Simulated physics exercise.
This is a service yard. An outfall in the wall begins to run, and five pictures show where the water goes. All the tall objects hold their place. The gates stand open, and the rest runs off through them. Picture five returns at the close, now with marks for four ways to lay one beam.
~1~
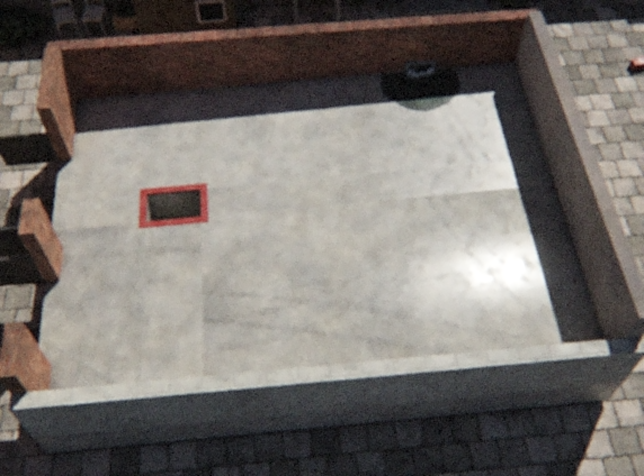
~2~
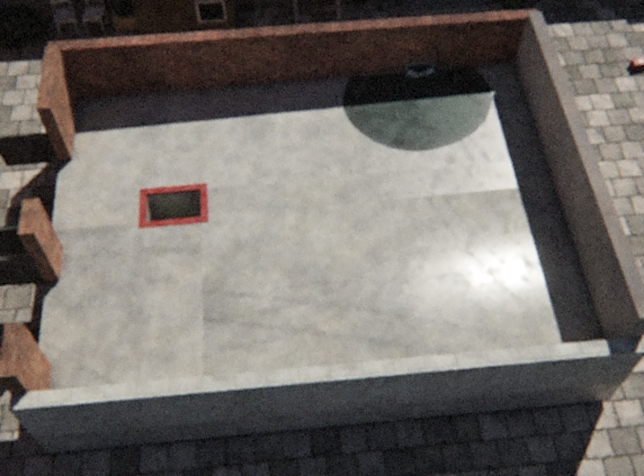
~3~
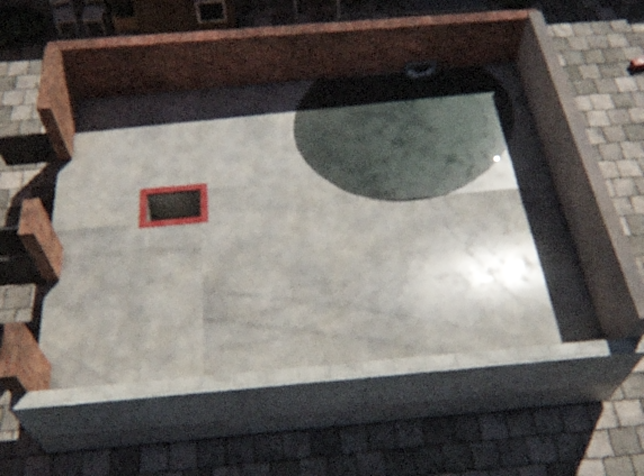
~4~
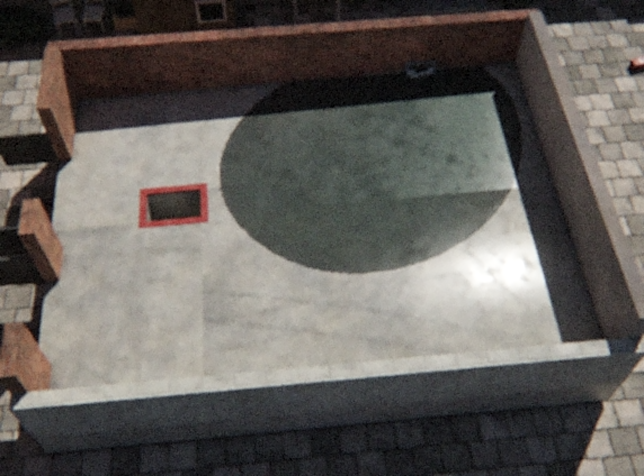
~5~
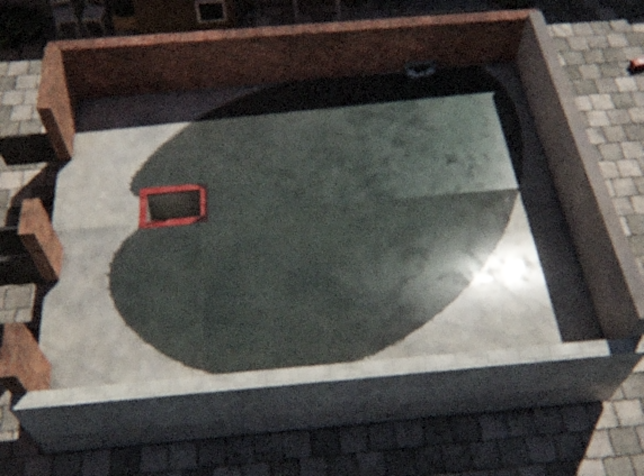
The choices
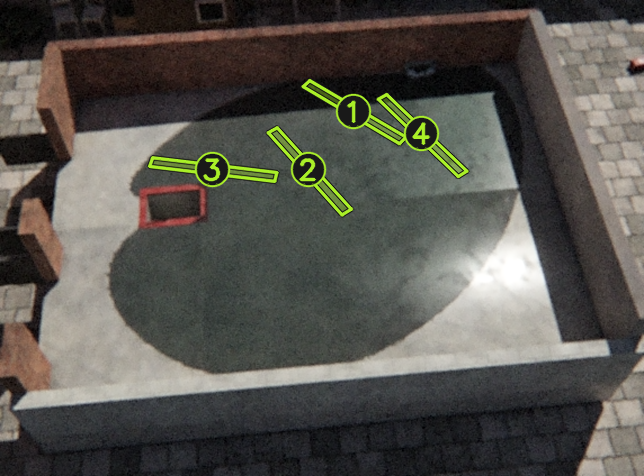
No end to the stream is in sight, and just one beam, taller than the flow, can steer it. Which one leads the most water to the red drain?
4 is best.
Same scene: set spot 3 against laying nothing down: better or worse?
It is worse.
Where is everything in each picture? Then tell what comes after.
Outfall at (420, 66); red drain at (174, 205); open gate at (56, 322); open gate at (68, 202); water covers 2 % of the ground and shows as far out as (425, 105); red drain still dry.
Water covers 8 % of the ground and shows as far out as (411, 147); red drain still dry.
Water covers 19 % of the ground and shows as far out as (368, 194); red drain still dry.
Water covers 35 % of the ground and shows as far out as (260, 238); red drain still dry.
Water covers 58 % of the ground and shows as far out as (144, 332); red drain taking water.
On the marked copy, 1 from (306, 83) to (402, 140); 2 from (272, 130) to (346, 212); 3 from (151, 162) to (275, 176); 4 from (382, 96) to (462, 173).
With 1, about 3 % of the stream runs into the red drain, about 97 % out by the gates.
With 2, about 4 % of the stream runs into the red drain, about 96 % out by the gates.
With 3, about 4 % of the stream runs into the red drain, about 96 % out by the gates.
With 4, about 11 % of the stream runs into the red drain, about 89 % out by the gates.
